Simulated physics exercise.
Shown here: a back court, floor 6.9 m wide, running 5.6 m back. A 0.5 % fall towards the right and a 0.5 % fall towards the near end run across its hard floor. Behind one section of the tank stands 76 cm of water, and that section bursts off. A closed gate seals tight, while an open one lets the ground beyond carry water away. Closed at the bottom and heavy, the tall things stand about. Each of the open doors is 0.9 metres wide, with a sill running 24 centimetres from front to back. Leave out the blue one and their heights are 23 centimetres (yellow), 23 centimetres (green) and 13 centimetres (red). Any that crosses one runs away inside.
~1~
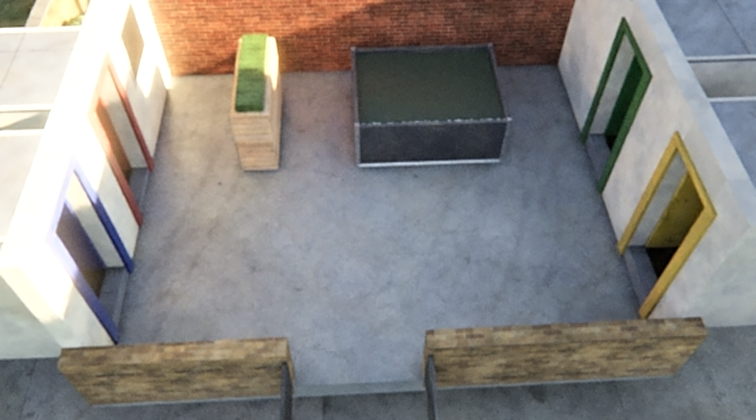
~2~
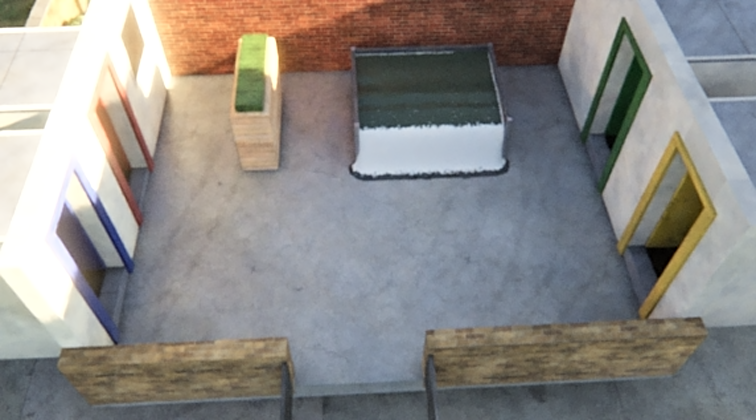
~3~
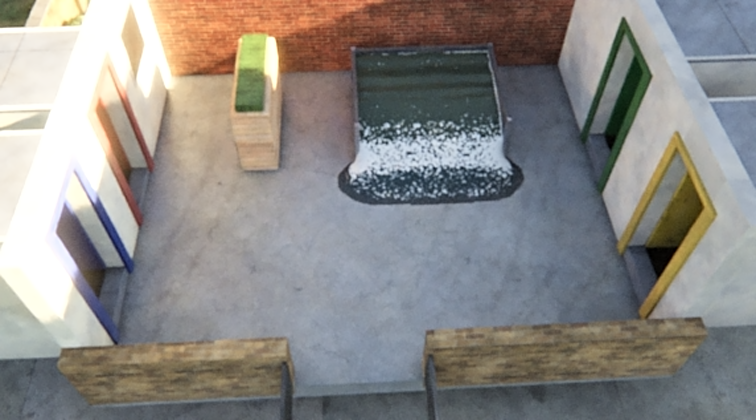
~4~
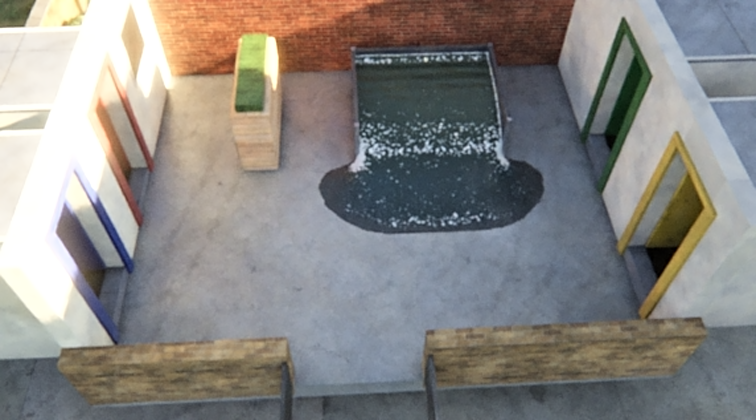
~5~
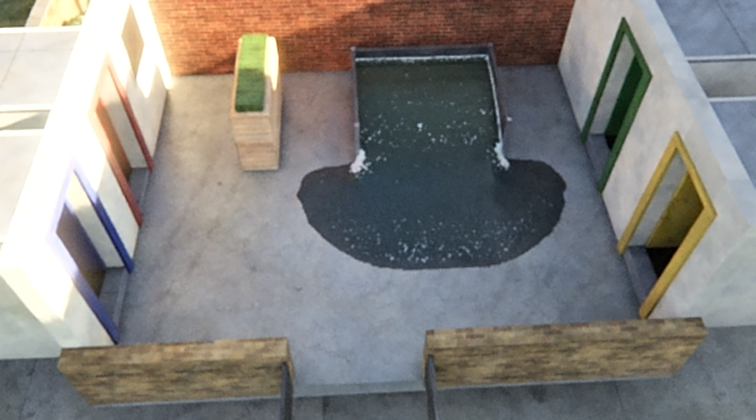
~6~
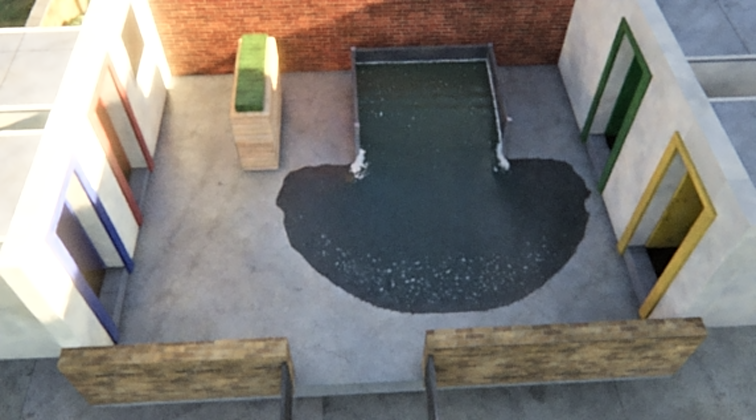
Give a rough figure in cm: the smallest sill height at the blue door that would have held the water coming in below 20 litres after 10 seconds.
7.5 cm.
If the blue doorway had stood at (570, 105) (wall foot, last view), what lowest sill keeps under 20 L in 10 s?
Around 8.5 cm would do it.
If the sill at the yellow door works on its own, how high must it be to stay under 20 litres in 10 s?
Roughly 23 cm at yellow.
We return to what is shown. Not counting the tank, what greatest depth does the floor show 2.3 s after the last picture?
Up to some 33 centimetres, I'd say.
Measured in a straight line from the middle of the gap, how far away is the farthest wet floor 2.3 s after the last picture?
I make it some 5.4 m.
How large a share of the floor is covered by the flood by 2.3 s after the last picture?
I'd estimate about 55 percent.
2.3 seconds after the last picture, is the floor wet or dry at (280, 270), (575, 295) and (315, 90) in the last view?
One by one: Drenched, drenched, clear.
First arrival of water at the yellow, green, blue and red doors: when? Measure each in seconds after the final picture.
Yellow at 0.4 s, green at 0.3 s, blue at 2.0 s and red at 3.4 s.
Then, 0.7 s after the last picture water covers 50 % of the floor, deepest (42 cm) near (470, 359); it has not reached the blue door.
Then, 2.3 s after the last picture water covers 55 % of the floor, deepest (33 cm) near (638, 351); 8 cm at the blue door, 0 litres in over its 20 cm sill.
Then, 9.3 s after the last picture water covers 95 % of the floor, deepest (12 cm) near (195, 118); 6 cm at the blue door, 0 litres in over its 20 cm sill.
At the blue door as built, the water peaked near 11 cm, 5.7 s after the last picture.
Run again over the same 10 s with other heights there, 42 litres in over 6 cm, 4 litres over 9.5 cm. The limit of 20 litres is kept from about 7.5 cm up.
